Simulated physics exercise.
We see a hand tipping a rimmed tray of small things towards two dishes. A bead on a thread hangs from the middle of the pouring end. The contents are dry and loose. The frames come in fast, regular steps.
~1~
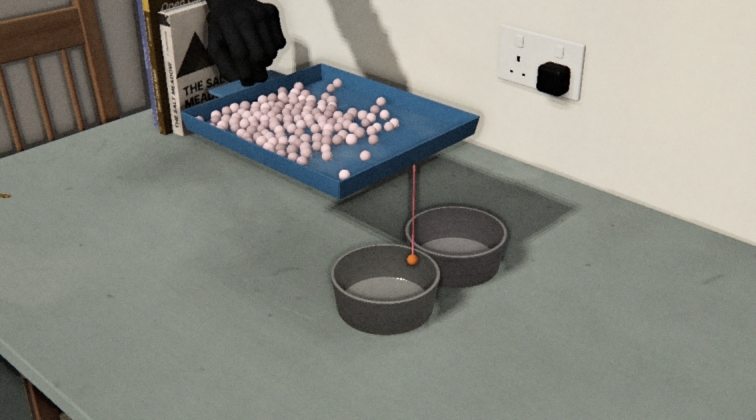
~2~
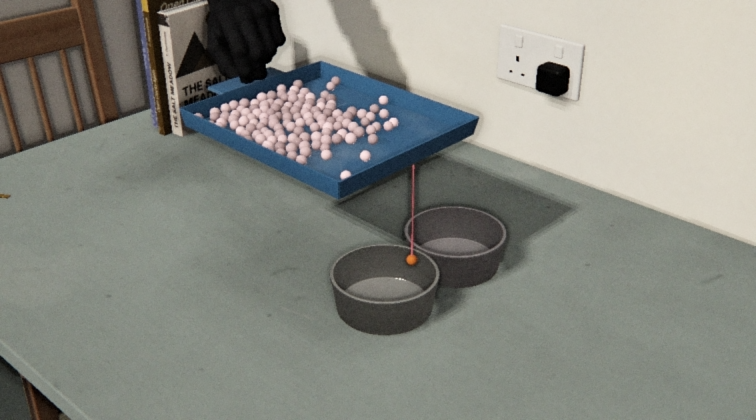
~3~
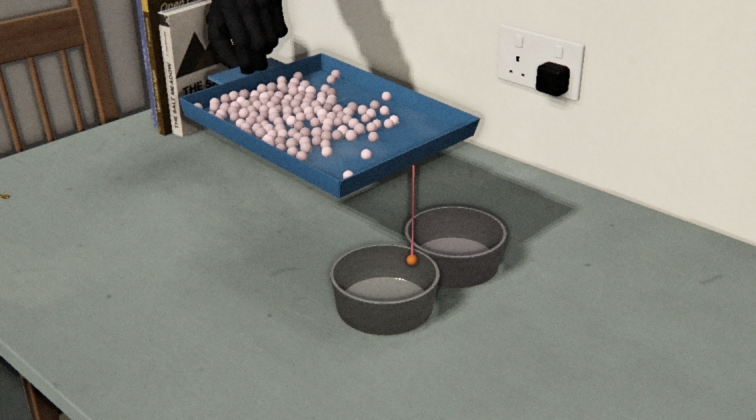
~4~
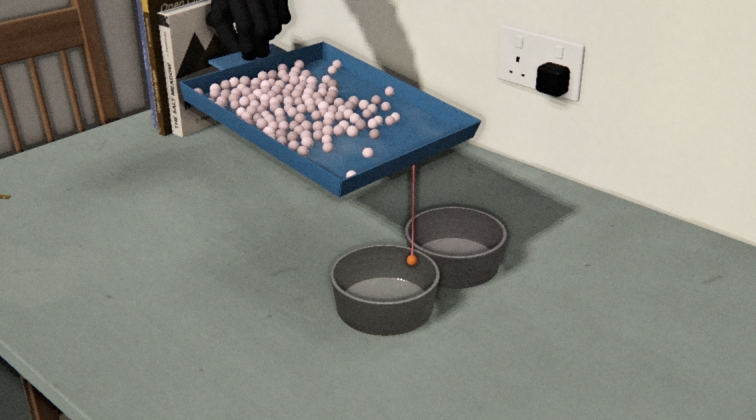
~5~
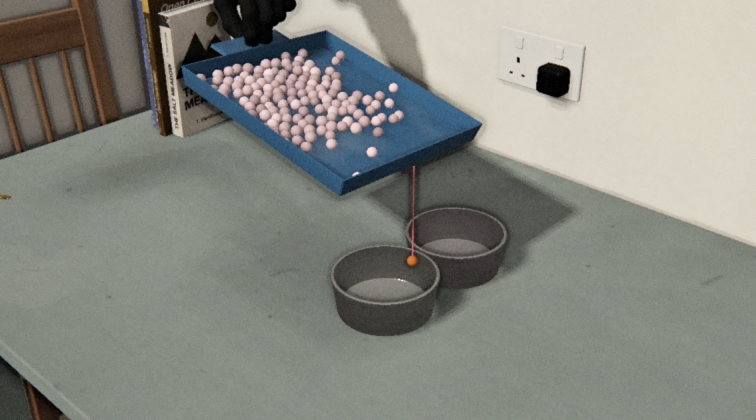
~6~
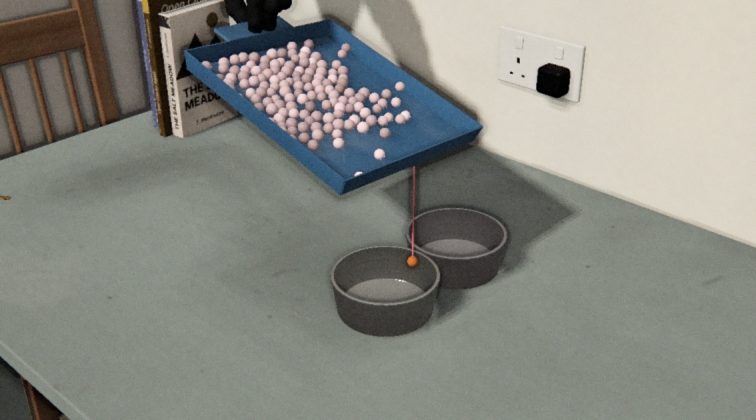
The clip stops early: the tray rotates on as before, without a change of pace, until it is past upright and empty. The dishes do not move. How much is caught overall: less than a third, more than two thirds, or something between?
Caught overall: Less than a third.
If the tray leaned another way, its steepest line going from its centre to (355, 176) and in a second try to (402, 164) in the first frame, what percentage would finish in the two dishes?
First some 0, then 0 per cent.
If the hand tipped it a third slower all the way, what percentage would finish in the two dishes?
Some 20 per cent.
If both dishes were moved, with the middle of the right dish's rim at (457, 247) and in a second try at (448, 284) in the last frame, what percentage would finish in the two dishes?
First some 50, then 50 per cent.
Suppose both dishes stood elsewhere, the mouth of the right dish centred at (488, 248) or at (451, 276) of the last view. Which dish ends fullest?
One: The right-hand dish. Two: The right one.
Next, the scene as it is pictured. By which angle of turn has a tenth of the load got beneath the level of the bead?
Around 65° of tilt.
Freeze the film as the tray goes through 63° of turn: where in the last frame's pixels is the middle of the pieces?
At about (435, 136).
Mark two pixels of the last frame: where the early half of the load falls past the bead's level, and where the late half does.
Around (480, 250) and then (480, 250).
Just after the last frame, tray tipped steeply; the larger part on the tray; about a tenth outside both; about a tenth in the air.
A moment on, tray tipped past a quarter turn; about a tenth on the tray; about a tenth in the right dish; roughly half outside both; roughly a quarter in the air.
Further on, tray tipped past a quarter turn; roughly a quarter in the right dish; the larger part outside both.
When it is over, tray tipped past a quarter turn; not one in the left dish; roughly a quarter in the right dish; the larger part outside both.
